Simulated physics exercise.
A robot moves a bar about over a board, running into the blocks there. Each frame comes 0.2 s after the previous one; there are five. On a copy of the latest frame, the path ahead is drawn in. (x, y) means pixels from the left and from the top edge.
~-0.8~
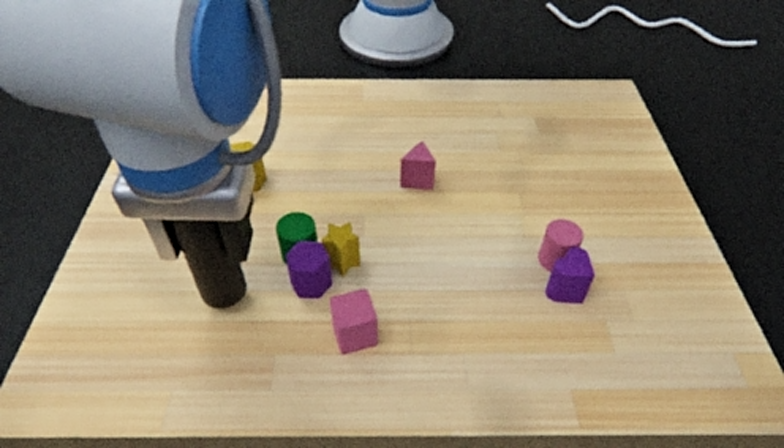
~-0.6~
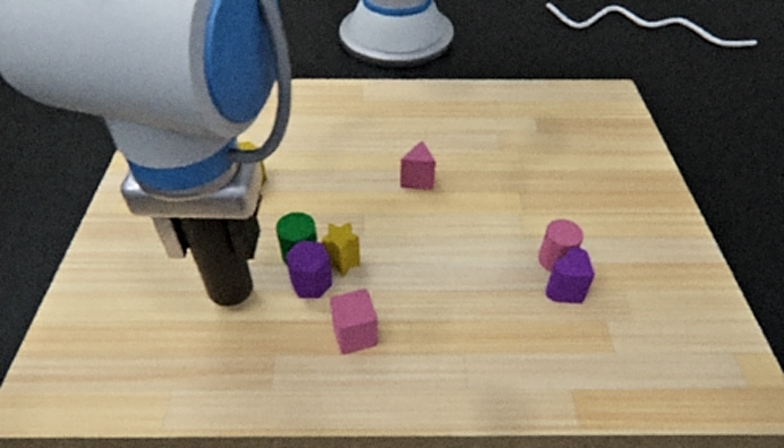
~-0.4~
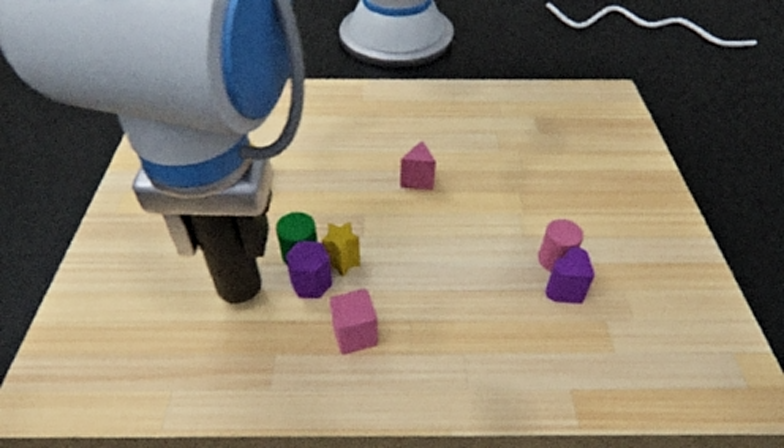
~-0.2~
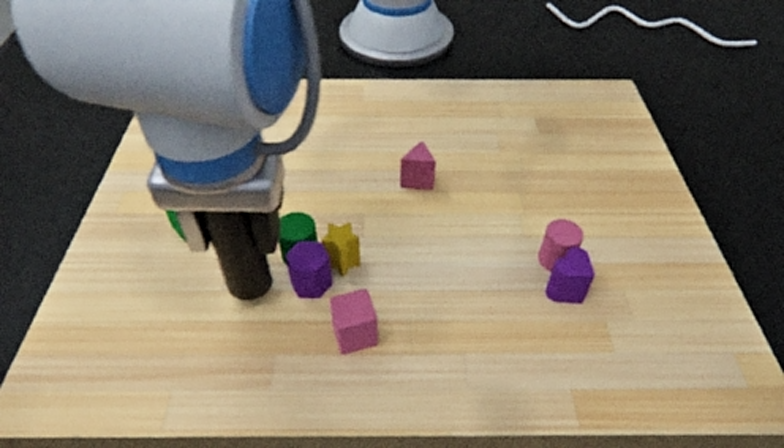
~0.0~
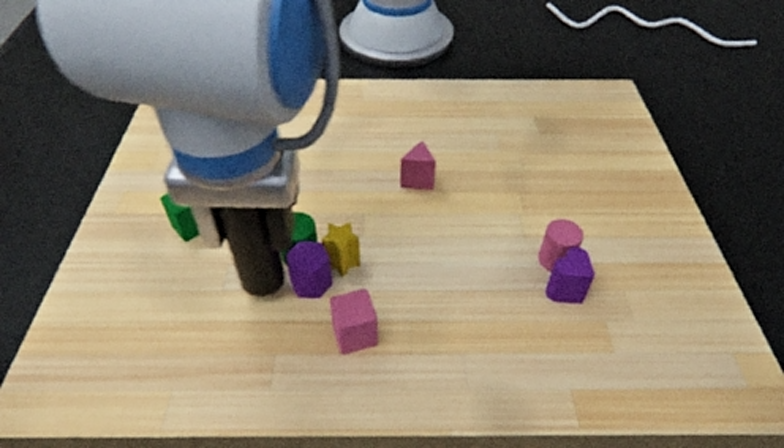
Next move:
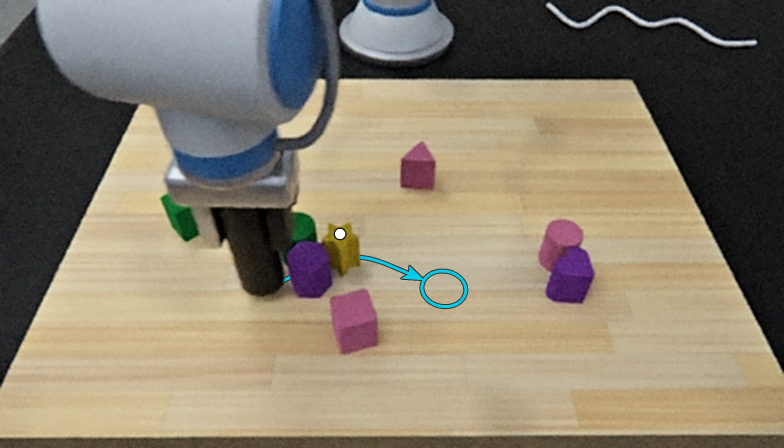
A robot arm slides a dark bar right toward a still cluster of colourful blocks.
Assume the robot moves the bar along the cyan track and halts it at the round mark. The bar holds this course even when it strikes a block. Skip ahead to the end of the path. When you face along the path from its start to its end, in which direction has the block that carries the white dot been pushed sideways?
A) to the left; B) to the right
A.
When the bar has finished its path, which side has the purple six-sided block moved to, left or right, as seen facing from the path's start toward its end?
Side: Right.
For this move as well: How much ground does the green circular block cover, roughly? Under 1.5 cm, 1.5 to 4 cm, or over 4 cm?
Final distance: 1.5 to 4 cm.
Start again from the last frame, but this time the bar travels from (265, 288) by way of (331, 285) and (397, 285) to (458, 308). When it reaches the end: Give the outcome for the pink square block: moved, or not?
At the end, its place is the same.
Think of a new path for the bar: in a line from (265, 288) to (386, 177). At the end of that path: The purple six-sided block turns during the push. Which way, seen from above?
From above, clockwise.
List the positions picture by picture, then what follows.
The first picture shows bar's lower end (224, 290); green circular block (295, 225); purple six-sided block (307, 256); yellow star-shaped block (340, 234); pink square block (353, 308).
The second picture shows bar (231, 288); blocks still.
The third picture shows bar (240, 286); blocks still.
The fourth picture shows bar (250, 283); blocks still.
The fifth picture shows bar (263, 279); green circular block (295, 225); purple six-sided block (307, 256); yellow star-shaped block (340, 234); pink square block (353, 308).
Drawn move, from (265, 288) via (325, 263) and (386, 264), ending at (444, 288); the dot is on the yellow star-shaped block.
What follows on the original path. One third of the way, bar (324, 253); green circular block (318, 205); purple six-sided block (353, 255), turned 60° clockwise; yellow star-shaped block (357, 228), turned 30° anticlockwise.
Two thirds of the way, bar (388, 255); green circular block (320, 203); purple six-sided block (379, 269); yellow star-shaped block (416, 221), turned 50° anticlockwise.
At the end, bar (445, 279); green circular block (320, 203); purple six-sided block (381, 271), turned 140° clockwise; yellow star-shaped block (426, 222), turned 85° anticlockwise; pink square block still.
